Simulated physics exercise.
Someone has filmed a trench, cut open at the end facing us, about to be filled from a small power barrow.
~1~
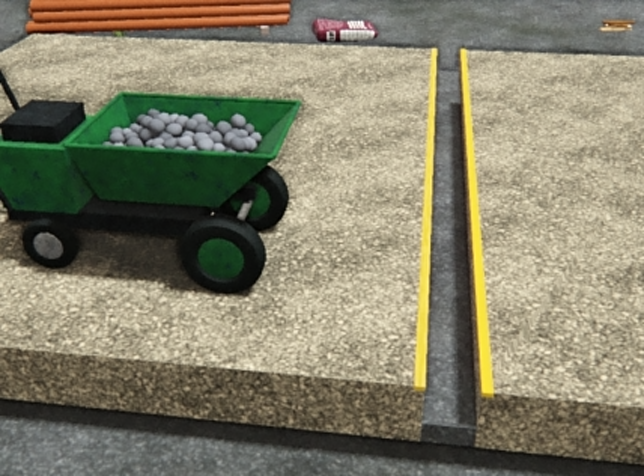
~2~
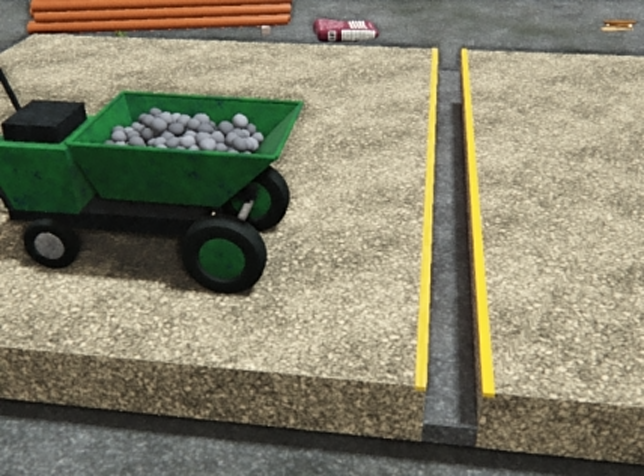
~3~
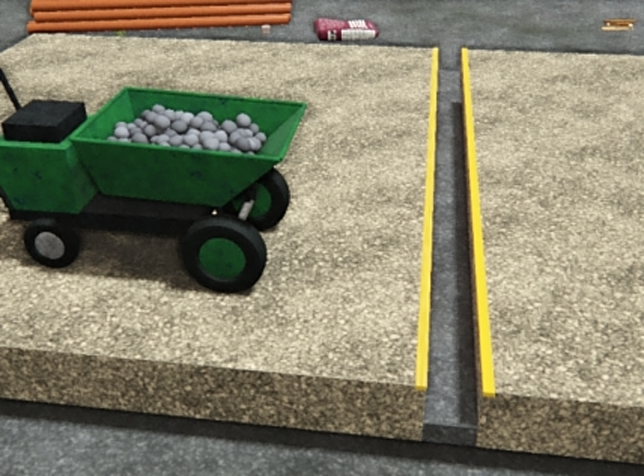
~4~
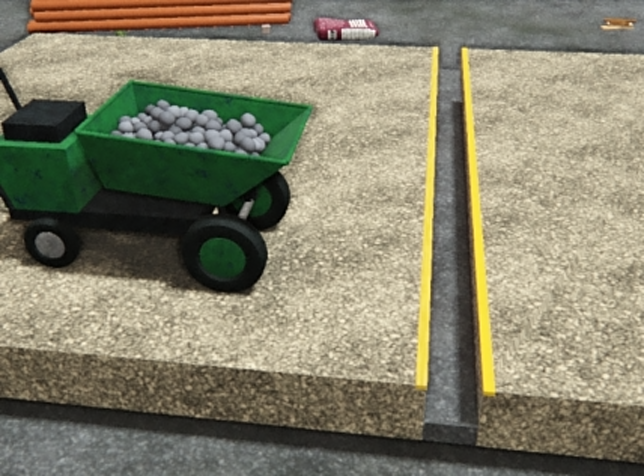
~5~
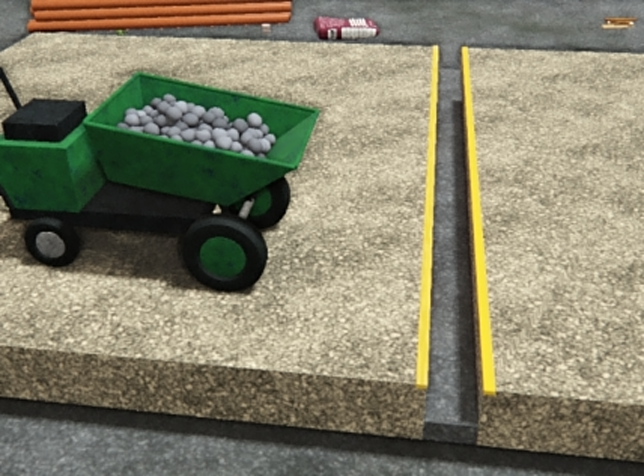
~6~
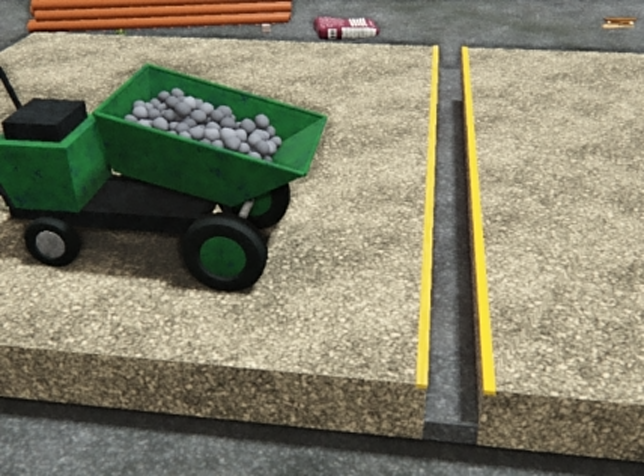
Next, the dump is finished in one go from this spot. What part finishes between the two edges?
In the trench: Less than half.
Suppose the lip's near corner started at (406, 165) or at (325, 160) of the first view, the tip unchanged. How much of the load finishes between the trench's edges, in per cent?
The first gives 10 %, the second 50 %.
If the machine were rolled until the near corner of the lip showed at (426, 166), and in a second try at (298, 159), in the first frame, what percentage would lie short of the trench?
Near 0 % and 30 %.
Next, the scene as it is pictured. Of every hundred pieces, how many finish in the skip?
Roughly 35 in a hundred.
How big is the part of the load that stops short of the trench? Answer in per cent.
Close to 45 per cent.
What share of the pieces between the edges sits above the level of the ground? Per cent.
Near 0 %.
Shortly afterwards, skip tipped steeply; the whole lot in the skip.
Next, skip tipped right over; near two thirds in the skip; near a third short of the trench; only a few in or heaped over the trench; only a few falling.
Some moments later, skip tipped right over; near a third in the skip; near half short of the trench; near a quarter in or heaped over the trench; only a few beyond it.
In the end, skip tipped right over; near a third in the skip; near half short of the trench; near a quarter in or heaped over the trench; only a few beyond it.
